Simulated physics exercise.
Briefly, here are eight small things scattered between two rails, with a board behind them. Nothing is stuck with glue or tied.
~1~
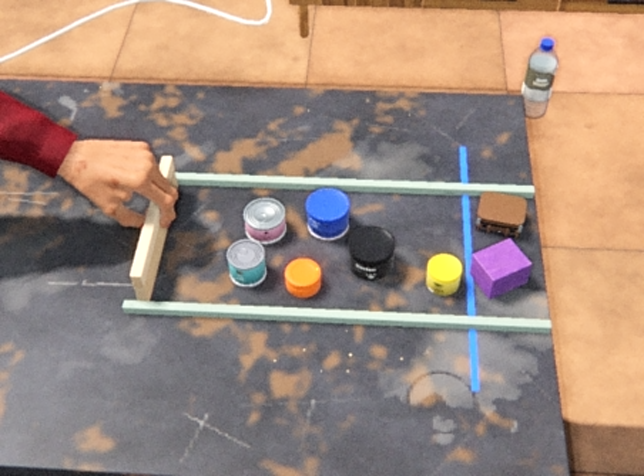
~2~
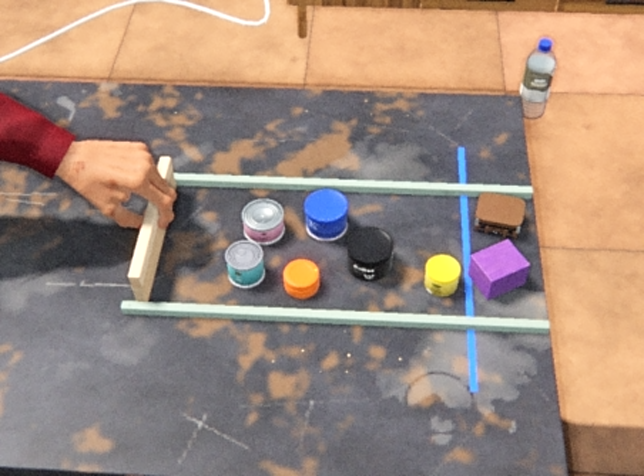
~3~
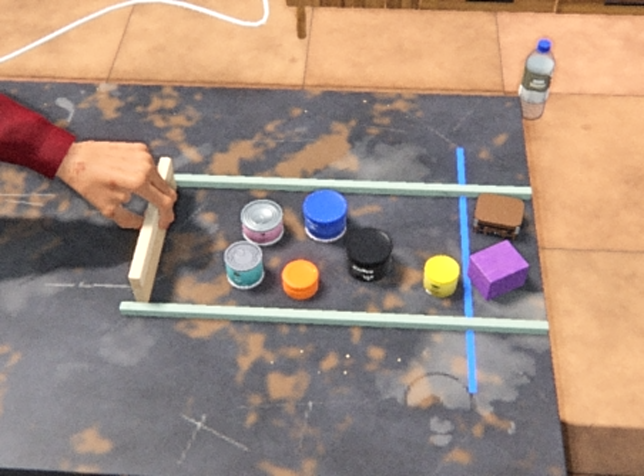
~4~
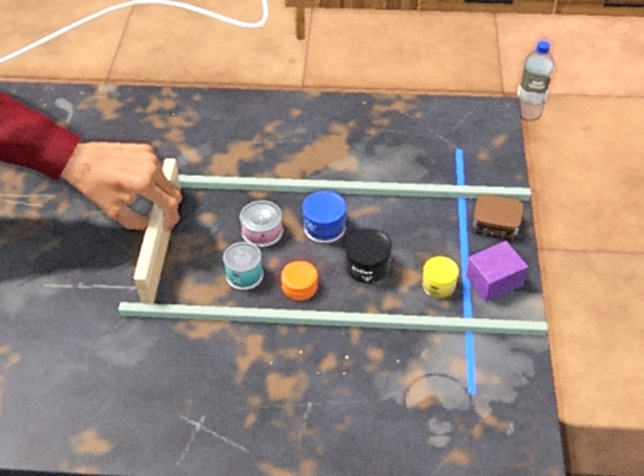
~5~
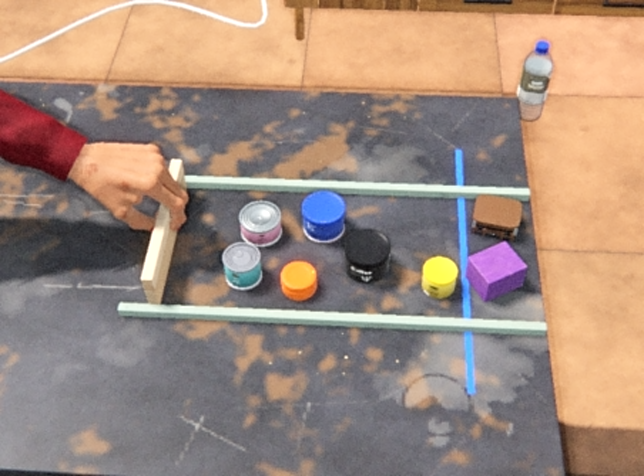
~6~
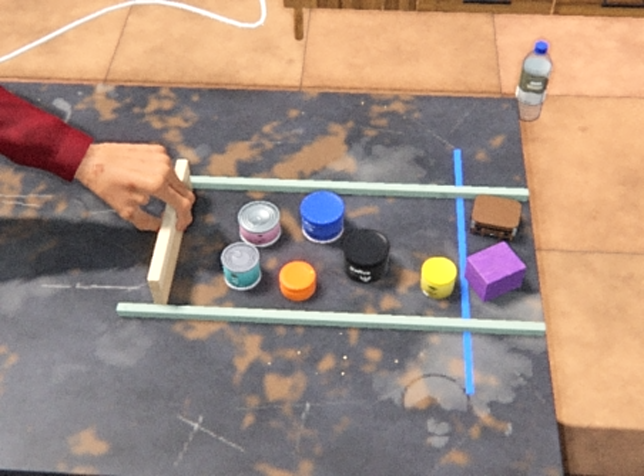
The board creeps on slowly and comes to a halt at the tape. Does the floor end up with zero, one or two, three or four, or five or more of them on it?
The loss over the edge is just one or two.
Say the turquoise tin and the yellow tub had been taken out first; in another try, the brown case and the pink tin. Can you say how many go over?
Tally of falls: 1 for the first try, 0 for the second.
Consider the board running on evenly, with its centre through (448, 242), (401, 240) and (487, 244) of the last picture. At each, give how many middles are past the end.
1; 0; 3.
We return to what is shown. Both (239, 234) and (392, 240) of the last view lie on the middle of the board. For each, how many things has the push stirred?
Counts: 2 and 6.
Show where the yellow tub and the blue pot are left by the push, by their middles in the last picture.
In the last picture the first middle sits at (514, 292) and the other at (507, 206).
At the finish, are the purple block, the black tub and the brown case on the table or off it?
For the purple block, it ends up falling; for the black tub, it stays up there; for the brown case, it ends up falling.
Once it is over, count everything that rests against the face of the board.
That comes to 3.
Soon after, none off yet; brown case at rest near (495, 218); purple block at rest near (494, 272); yellow tub at rest near (438, 278).
In the end, the number that fall off is one or two; gone, purple block and brown case.
